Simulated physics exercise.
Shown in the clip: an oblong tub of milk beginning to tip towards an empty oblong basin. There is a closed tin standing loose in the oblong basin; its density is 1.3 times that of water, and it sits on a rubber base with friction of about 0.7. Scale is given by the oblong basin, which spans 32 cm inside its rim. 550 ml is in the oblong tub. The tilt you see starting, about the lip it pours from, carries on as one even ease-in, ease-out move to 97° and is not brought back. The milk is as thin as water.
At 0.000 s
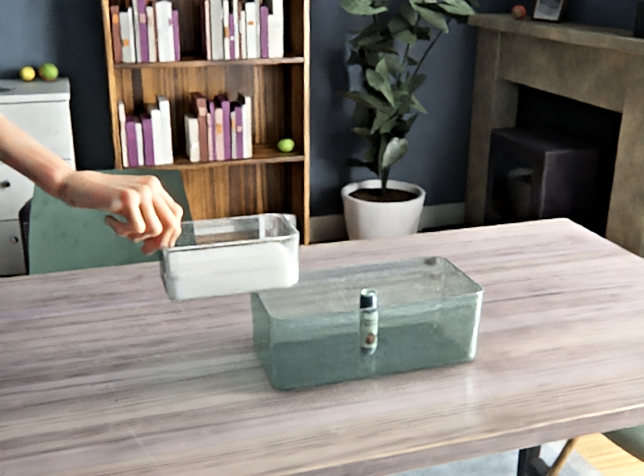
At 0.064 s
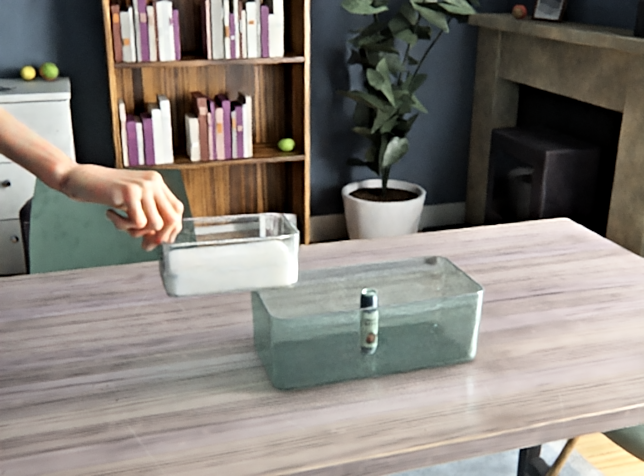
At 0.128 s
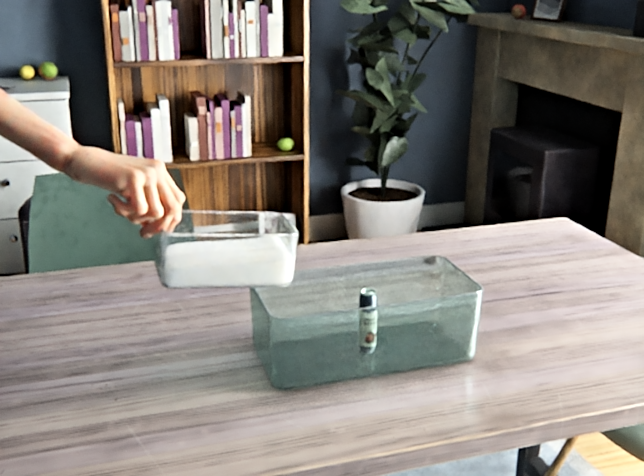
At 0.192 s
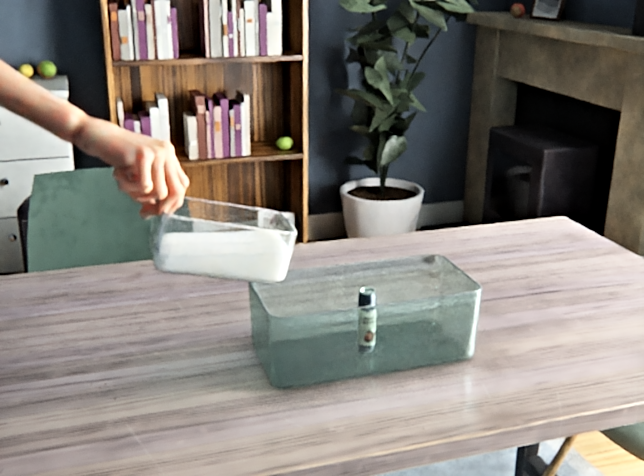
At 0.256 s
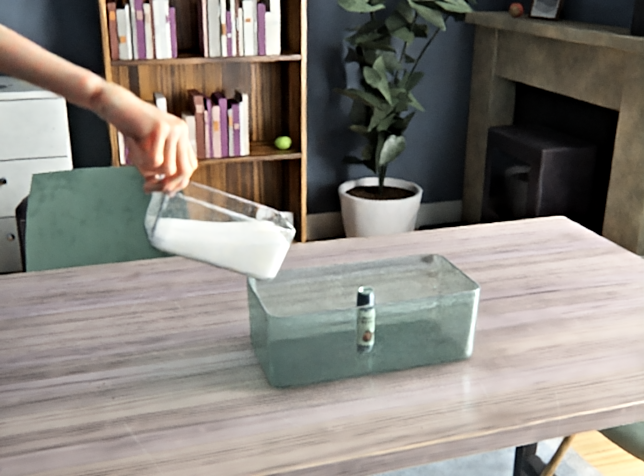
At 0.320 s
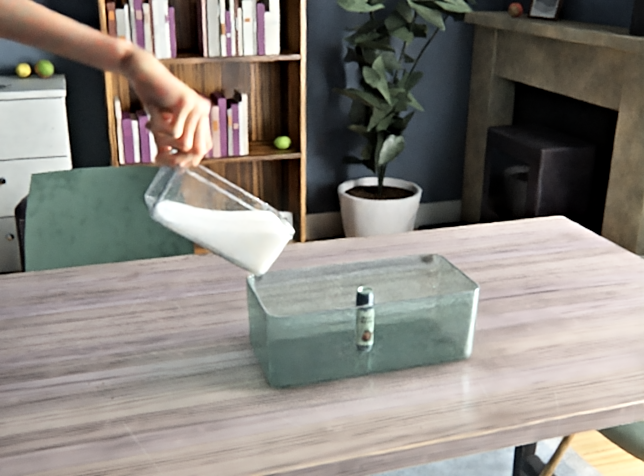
To begin with, a hand holds a clear oblong tub of white milk level, above and to the left of a larger oblong basin with a small closed tin in it, on a wooden table. The hand then tilts the tub steadily down to the right, and the milk shifts towards its lower end.
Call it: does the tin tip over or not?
It tips over.
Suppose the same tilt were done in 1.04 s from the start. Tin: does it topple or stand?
Outcome - the tin remains standing.
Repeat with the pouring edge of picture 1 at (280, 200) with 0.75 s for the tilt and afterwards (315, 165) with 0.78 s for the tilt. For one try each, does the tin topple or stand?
Try 1: Tipped over; try 2: Still standing.
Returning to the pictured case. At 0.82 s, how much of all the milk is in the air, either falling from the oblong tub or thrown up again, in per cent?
Something like 10 per cent of the total.
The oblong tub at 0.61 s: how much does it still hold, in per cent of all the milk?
At that time about 34 in a hundred parts are still held.
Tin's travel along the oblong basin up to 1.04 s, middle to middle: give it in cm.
Around 6 cm.
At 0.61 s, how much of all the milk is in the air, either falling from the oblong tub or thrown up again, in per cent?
I'd put it at about 54 percent.
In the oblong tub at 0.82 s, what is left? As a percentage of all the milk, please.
I'd say some 12 per cent remains.
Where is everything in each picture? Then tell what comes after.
In the first frame, it leans 0°; its right rim is at (291, 226); the milk meets the walls at (164, 265) and (288, 252); the oblong basin's rim runs from (260, 299) to (463, 274); the tin's top is at (369, 295).
In the second frame, it leans 2°; its right rim is at (291, 225); the milk meets the walls at (163, 263) and (287, 249).
In the third frame, it leans 6°; its right rim is at (290, 225); the milk meets the walls at (159, 256) and (285, 245).
In the fourth frame, it leans 14°; its right rim is at (289, 224); the milk meets the walls at (154, 244) and (282, 237).
In the fifth frame, it leans 24°; its right rim is at (287, 224); the milk meets the walls at (149, 226) and (280, 230).
In the sixth frame, it leans 35°; its right rim is at (286, 223); the milk meets the walls at (149, 205) and (282, 220).
After 0.61 s the tilt is 86° and 34 per cent is still to pour; the tin stands where it began.
After 0.82 s the tilt is 97° and 12 per cent is still to pour; the tin leans 38°.
After 1.04 s the tilt is 97° and 3 per cent is still to pour; the tin lies on its side.
After 1.28 s the tilt is 97° and 0 per cent is still to pour; the tin lies on its side.
In the end the tin lies on its side.
